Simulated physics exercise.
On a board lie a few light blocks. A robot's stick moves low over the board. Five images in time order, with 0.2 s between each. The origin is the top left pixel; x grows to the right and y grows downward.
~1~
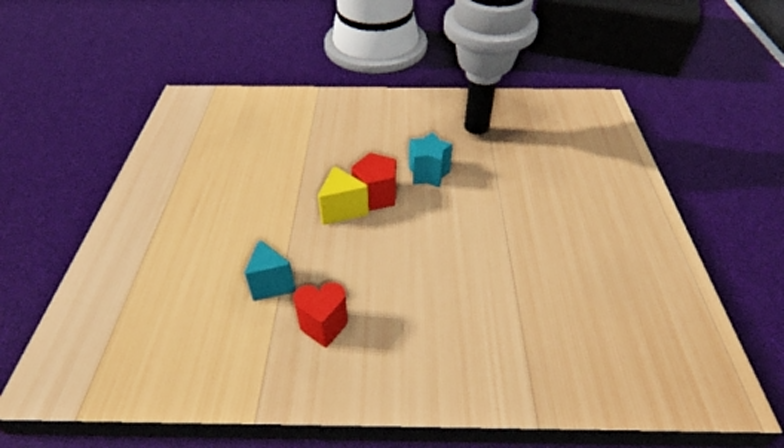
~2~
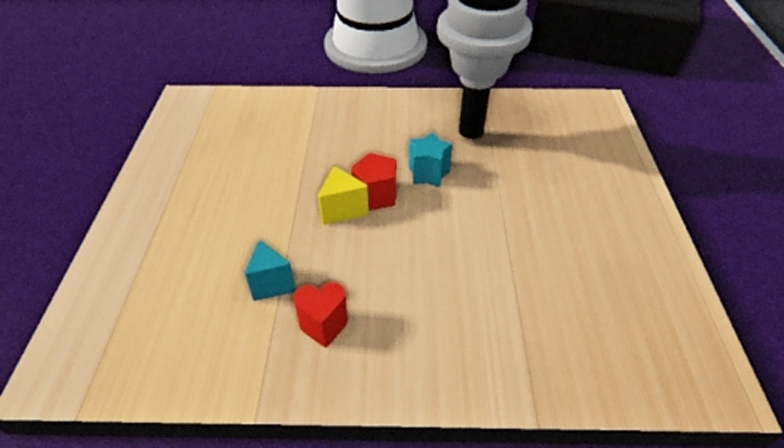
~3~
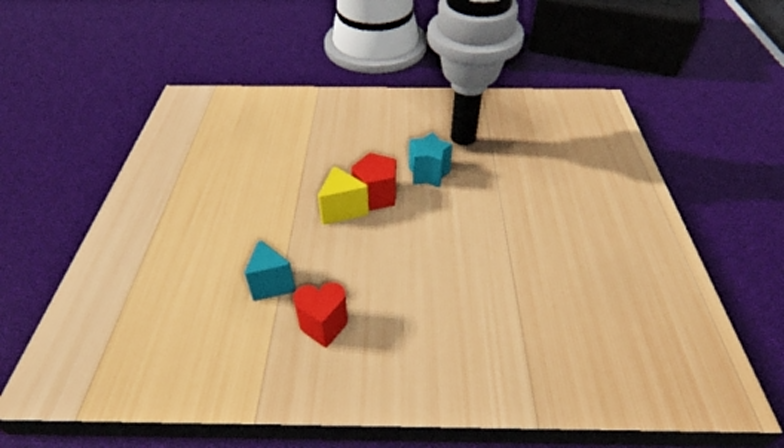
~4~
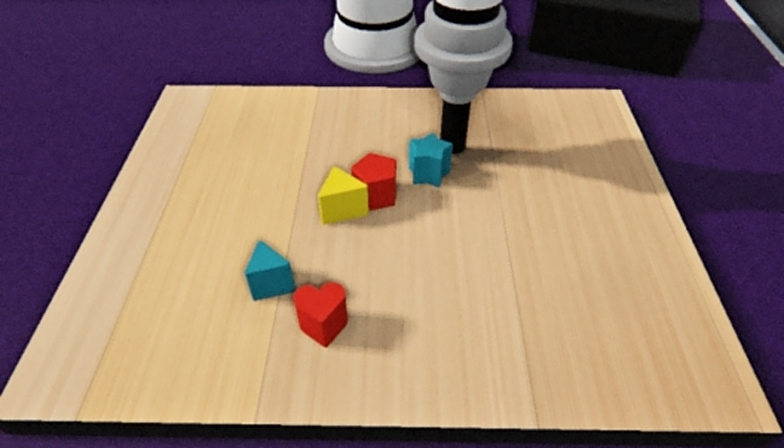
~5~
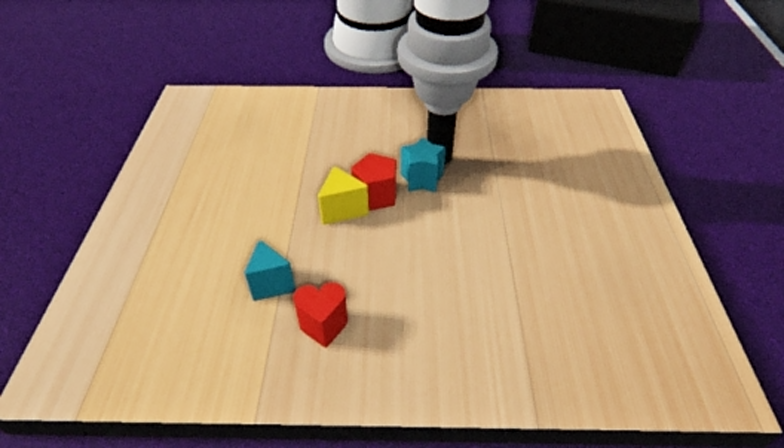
Robot's black-tipped stick moving left and nearer over a wooden board, then nudging a turquoise star slightly toward a red pentagon.
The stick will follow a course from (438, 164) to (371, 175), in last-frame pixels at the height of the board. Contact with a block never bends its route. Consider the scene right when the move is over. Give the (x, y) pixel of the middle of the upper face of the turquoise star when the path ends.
It should be at (399, 162) by then.
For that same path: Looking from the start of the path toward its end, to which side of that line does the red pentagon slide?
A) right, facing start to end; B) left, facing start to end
I'll go with B - left, facing start to end.
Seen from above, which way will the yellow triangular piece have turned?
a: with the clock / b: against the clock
a.
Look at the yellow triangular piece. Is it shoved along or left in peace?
The yellow triangular piece moves.
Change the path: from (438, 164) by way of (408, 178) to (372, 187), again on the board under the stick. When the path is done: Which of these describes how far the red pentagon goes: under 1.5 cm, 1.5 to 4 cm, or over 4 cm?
Verdict: More than 4 cm.
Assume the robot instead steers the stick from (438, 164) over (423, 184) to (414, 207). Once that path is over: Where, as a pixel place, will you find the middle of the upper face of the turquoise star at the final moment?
It is at (385, 192).
On the path given first. Halfway along, stick (405, 162); yellow triangular piece (332, 186), turned 20° clockwise; red pentagon (366, 176); turquoise star (404, 161), turned 35° anticlockwise.
At the end, stick (371, 168); yellow triangular piece (328, 189), turned 30° clockwise; red pentagon (365, 183), turned 15° clockwise; turquoise star (399, 162), turned 65° anticlockwise.
